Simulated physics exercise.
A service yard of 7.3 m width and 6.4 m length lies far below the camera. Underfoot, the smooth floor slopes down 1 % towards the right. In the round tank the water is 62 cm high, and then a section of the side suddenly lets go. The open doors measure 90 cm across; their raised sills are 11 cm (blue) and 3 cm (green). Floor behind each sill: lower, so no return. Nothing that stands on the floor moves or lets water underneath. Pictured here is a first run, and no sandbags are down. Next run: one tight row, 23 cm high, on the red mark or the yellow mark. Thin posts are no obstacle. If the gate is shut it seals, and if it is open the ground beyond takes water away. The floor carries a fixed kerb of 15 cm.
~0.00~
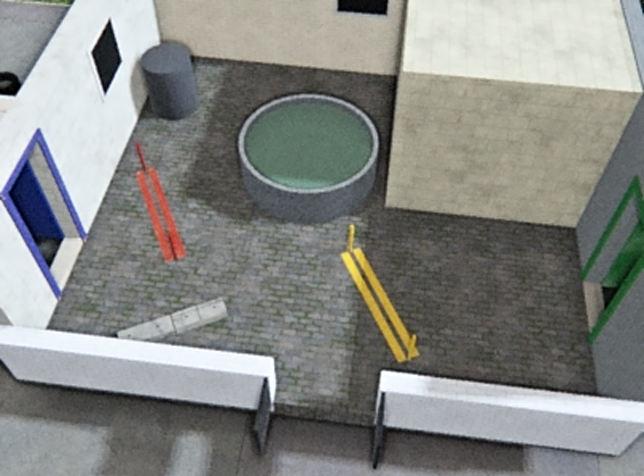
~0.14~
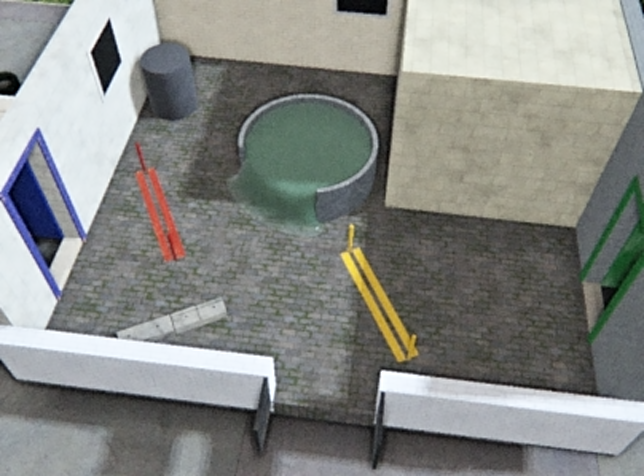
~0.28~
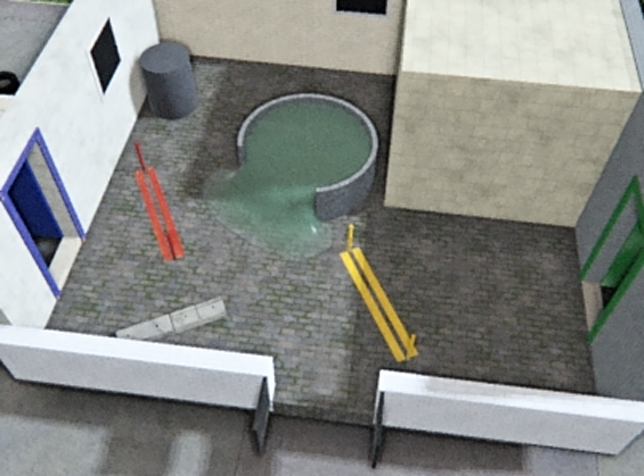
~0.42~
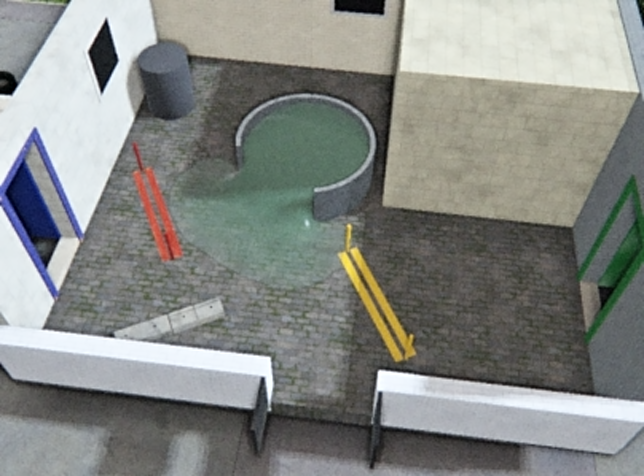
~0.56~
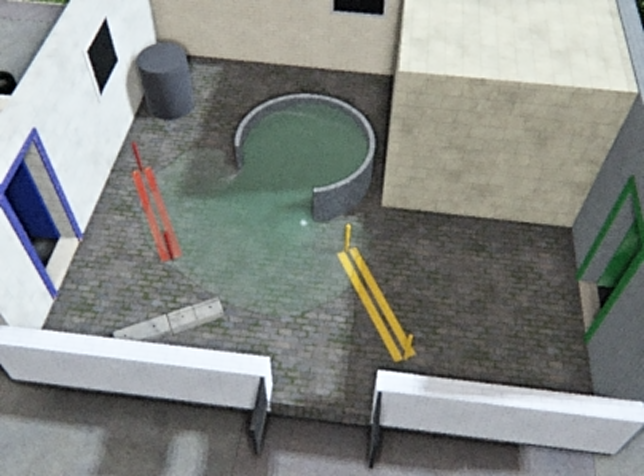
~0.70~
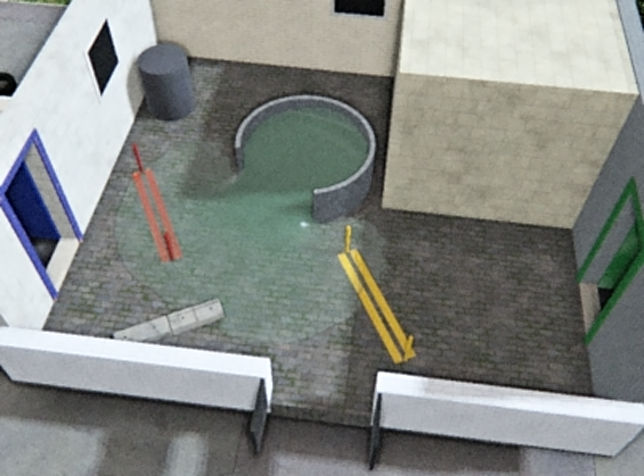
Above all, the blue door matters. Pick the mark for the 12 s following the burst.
Red.
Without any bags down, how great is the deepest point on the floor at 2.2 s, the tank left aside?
Up to about 39 centimetres.
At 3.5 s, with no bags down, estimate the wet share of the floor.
Something like 45 percent is wet.
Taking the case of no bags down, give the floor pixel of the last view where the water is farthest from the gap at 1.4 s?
Front tip: Roughly (32, 354) in the last view.
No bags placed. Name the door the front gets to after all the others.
Green.
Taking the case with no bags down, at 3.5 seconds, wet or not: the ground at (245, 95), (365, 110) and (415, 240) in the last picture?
Respectively: Clear, clear and clear.
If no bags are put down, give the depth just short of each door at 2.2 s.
Depths in centimetres: Blue 18, green 0.
After 1.4 s water covers 40 % of the floor and is deepest (28 cm) near (184, 312) in the run without bags; in at the blue door, 0 L with no bags, 0 L with the row on red, 0 L on yellow.
After 2.2 s water covers 40 % of the floor and is deepest (39 cm) near (73, 322) in the run without bags; in at the blue door, 10 L with no bags, 0 L with the row on red, 17 L on yellow.
After 3.5 s water covers 45 % of the floor and is deepest (24 cm) near (117, 352) in the run without bags; in at the blue door, 56 L with no bags, 4 L with the row on red, 67 L on yellow.
After 7.0 s water covers 85 % of the floor and is deepest (12 cm) near (577, 424) in the run without bags; in at the blue door, 78 L with no bags, 10 L with the row on red, 87 L on yellow.
After 12.0 s water covers 100 % of the floor and is deepest (11 cm) near (374, 147) in the run without bags; in at the blue door, 78 L with no bags, 10 L with the row on red, 87 L on yellow.
